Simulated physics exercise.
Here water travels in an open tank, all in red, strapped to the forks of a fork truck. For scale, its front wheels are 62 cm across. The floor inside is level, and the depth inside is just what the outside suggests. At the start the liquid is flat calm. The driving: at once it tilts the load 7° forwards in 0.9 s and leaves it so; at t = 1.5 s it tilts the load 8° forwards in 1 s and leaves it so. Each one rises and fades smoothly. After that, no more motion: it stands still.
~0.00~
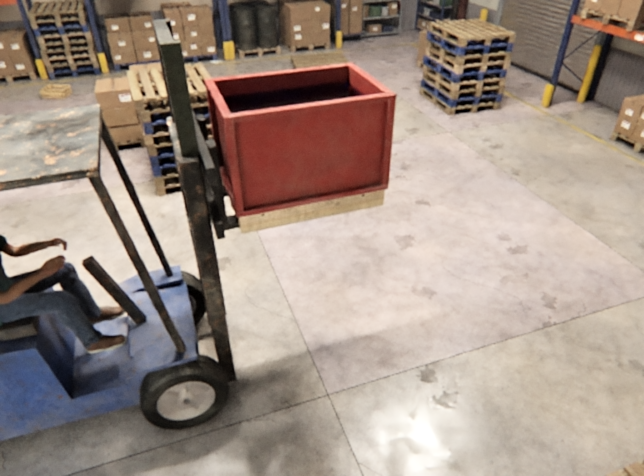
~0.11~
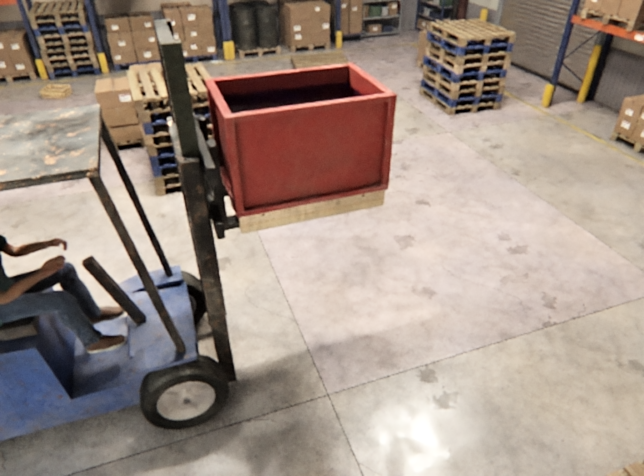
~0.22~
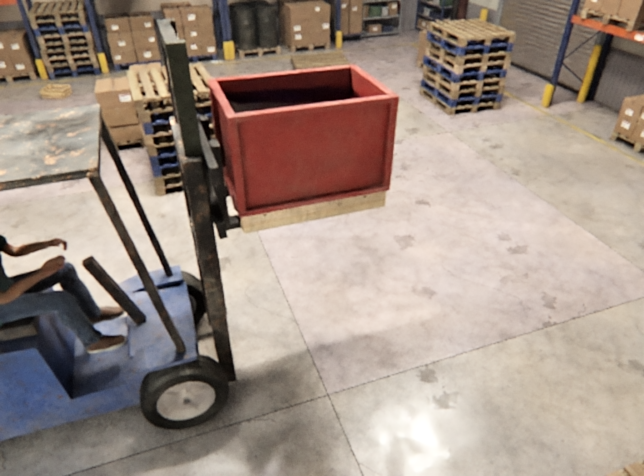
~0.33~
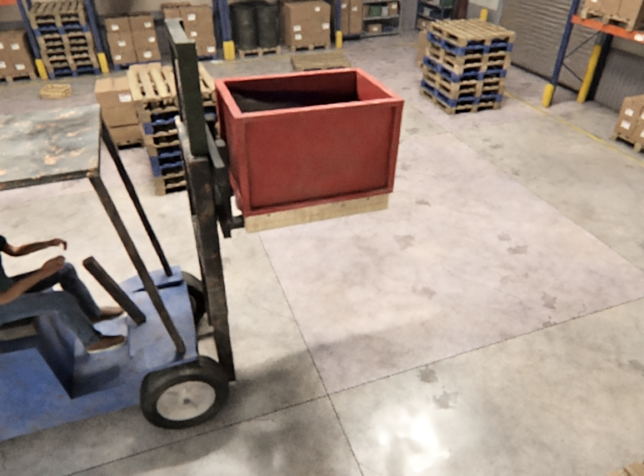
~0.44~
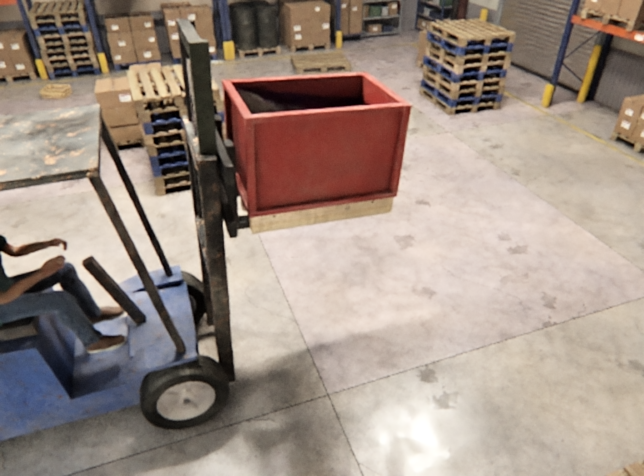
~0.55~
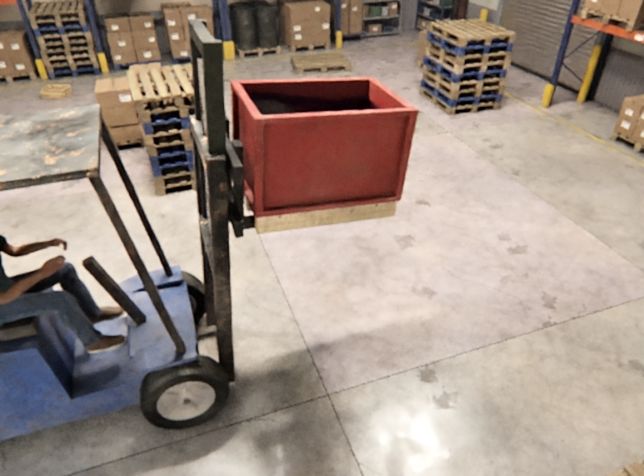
The forklift's mast tilts slightly forward, leaning the red tank rightward as dark liquid inside shifts.
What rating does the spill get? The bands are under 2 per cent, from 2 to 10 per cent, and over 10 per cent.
The spill is over 10 per cent.
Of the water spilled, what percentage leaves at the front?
Some 90 per cent of it.
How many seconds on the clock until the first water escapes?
The first spill happens at roughly 1.1 s.
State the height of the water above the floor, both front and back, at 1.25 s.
The surface sits near 58 cm in front and near 40 cm at the rear.
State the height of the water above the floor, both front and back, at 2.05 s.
About 58 cm in front, about 40 cm behind.
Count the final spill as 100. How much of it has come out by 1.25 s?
I'd say some 10 percent by then.
By 1.25 s the surface is 59 cm up at the front and 41 cm at the back; 2 per cent is out, over the front.
By 2.05 s the surface is 57 cm up at the front and 40 cm at the back; 4 per cent is out, over the front.
By 3.05 s the surface is 49 cm up at the front and 46 cm at the back; 11 per cent is out, over the front.
By 5.49 s 13 per cent is out, over the front, 40 of 296 litres.
